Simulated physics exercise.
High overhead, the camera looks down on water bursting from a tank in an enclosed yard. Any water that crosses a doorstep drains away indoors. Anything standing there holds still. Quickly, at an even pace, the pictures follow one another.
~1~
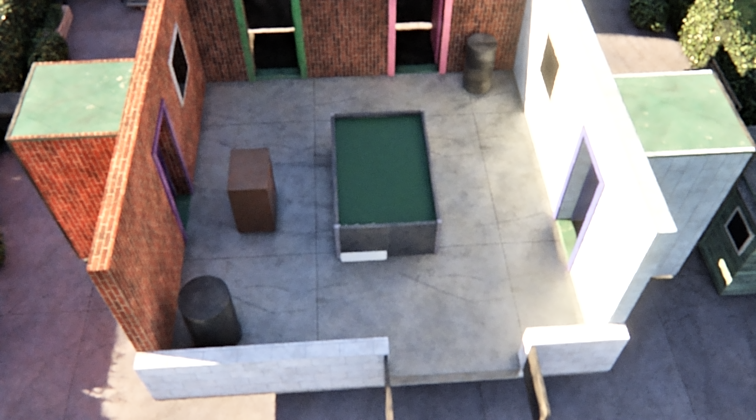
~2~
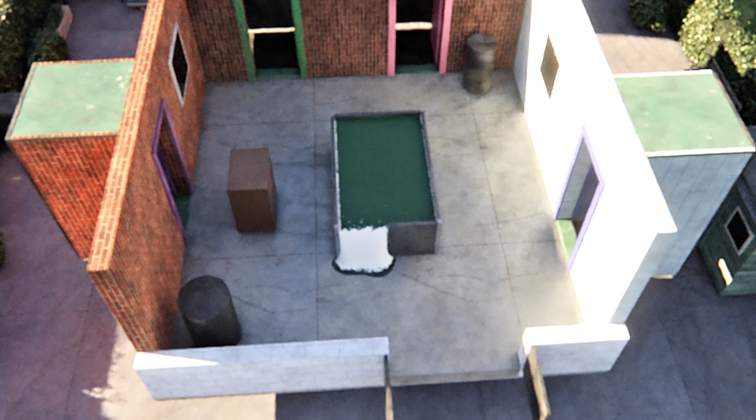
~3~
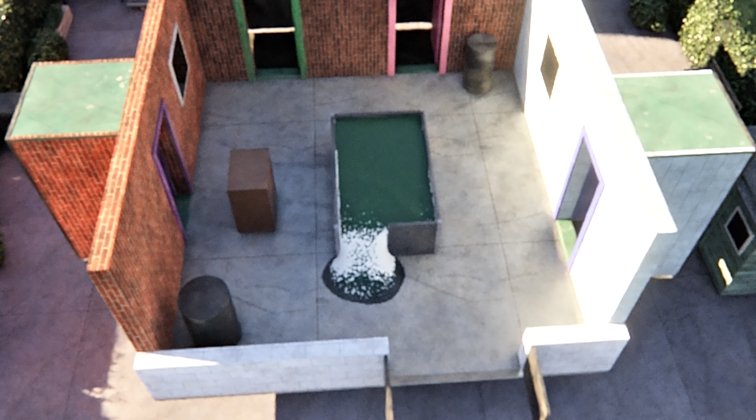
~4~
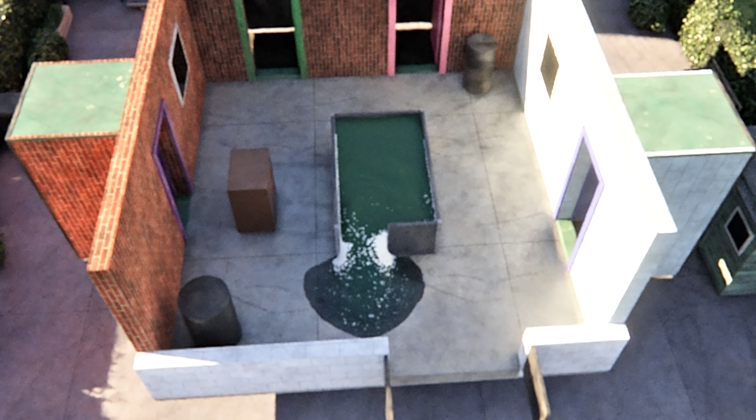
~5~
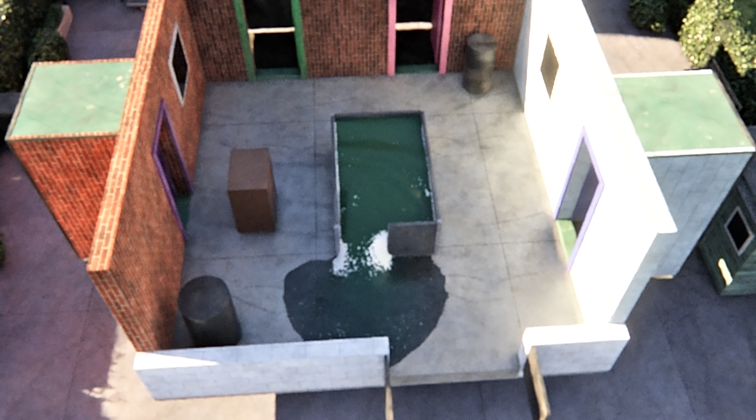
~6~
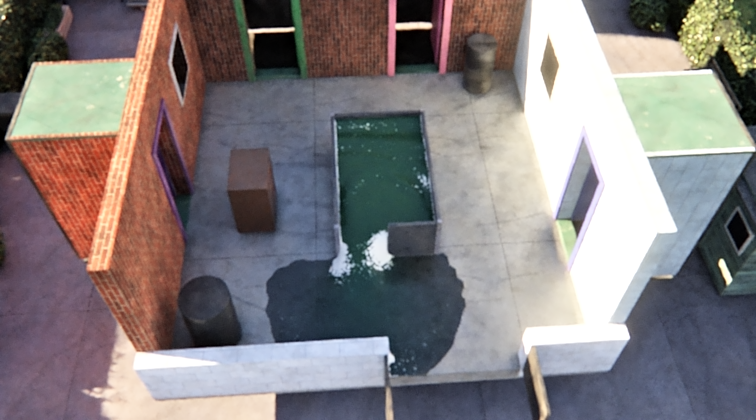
In the video, seen from high overhead, green water sits still in a rectangular tank in a walled yard, then bursts through a gap at its near end, foaming white and spreading in a widening dark pool across the paving.
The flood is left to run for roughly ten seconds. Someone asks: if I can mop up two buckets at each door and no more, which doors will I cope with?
In order: Green door: Not too much gets in there; blue door: Not too much gets in there; purple door: Too much gets in there; pink door: Not too much gets in there.
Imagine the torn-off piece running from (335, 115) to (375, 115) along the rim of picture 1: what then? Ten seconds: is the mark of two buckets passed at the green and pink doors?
First green crosses the line, then pink crosses the line.
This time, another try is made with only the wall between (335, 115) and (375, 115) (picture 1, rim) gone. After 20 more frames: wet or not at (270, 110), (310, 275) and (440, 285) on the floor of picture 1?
Submerged, untouched, untouched.
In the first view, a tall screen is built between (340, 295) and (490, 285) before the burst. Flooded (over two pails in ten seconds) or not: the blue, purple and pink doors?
At the doors, blue door comes in over, purple door comes in over, pink door comes in under.
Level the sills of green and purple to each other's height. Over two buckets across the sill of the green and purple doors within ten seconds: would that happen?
The green door door exceeds the limit, while the purple door door stays within the limit.
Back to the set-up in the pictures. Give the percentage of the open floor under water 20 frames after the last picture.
I'd guess some 30 per cent.
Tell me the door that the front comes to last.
It's the door marked pink.
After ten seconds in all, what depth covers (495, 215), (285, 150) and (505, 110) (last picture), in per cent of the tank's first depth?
About 2, 6 and 2 percent, in that order.
A moment on, water covers 15 % of the floor; the green door not reached, the blue door not reached, the purple door not reached, the pink door not reached.
Next, water covers 20 % of the floor; the green door not reached, the blue door not reached, the purple door not reached, the pink door not reached.
Then, water covers 30 % of the floor; the green door not reached, the blue door not reached, the purple door wet at the sill, nothing in, the pink door not reached.
Later, water covers 55 % of the floor; the green door wet at the sill, nothing in, the blue door wet at the sill, nothing in, the purple door over two buckets in, the pink door not reached.
In the end, water covers 85 % of the floor; the green door under two buckets in, the blue door wet at the sill, nothing in, the purple door over two buckets in, the pink door wet at the sill, nothing in.
